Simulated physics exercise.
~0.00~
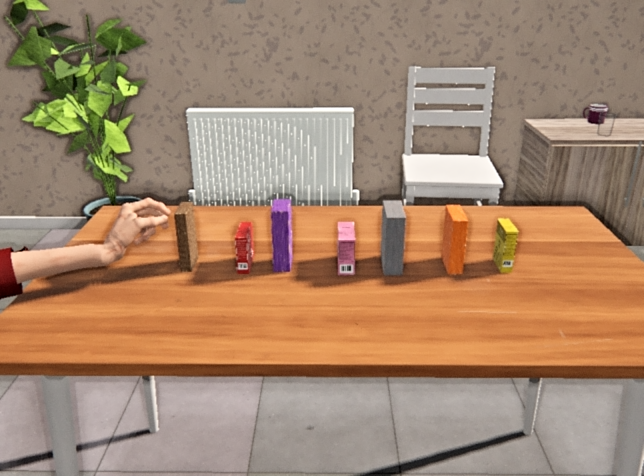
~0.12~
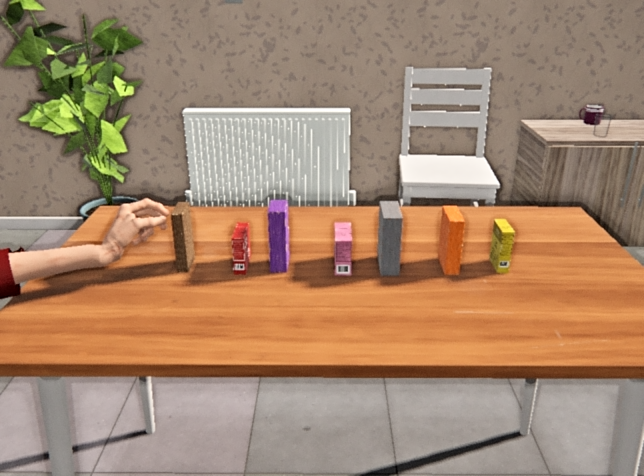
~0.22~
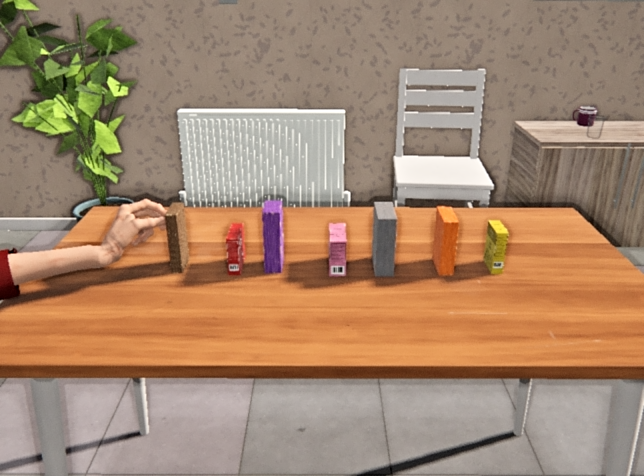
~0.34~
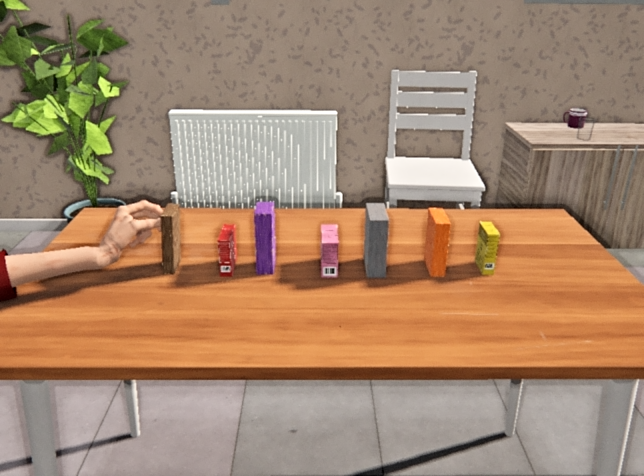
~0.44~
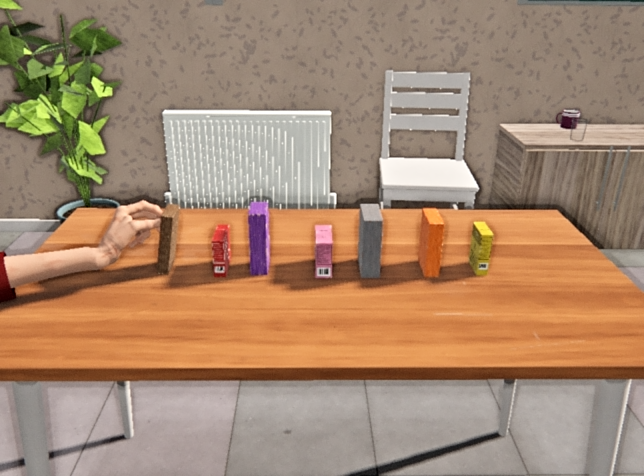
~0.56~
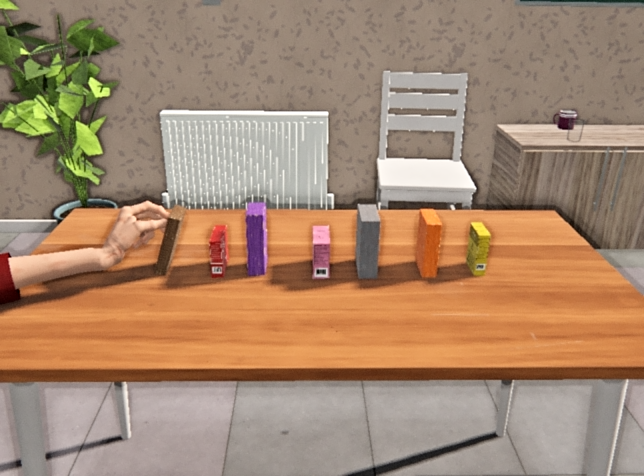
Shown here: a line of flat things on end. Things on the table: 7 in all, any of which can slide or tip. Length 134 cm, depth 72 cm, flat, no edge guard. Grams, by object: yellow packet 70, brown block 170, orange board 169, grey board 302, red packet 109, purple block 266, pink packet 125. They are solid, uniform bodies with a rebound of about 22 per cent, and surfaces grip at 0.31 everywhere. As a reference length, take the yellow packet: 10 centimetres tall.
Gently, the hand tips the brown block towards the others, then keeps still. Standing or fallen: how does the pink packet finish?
Standing.
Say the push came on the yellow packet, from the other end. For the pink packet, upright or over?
In that case the pink packet does not fall.
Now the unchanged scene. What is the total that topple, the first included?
2.
By 0.86 s, brown block 70° over; red packet tilted 37°.
By 1.26 s, brown block 90° over; red packet on its side; purple block tilted 10°.
When it is over (2.7 s), lying over on the table, red packet; the other 4 within 5 cm of the start. End places, in pixels of the last picture, pink packet near (321, 252).
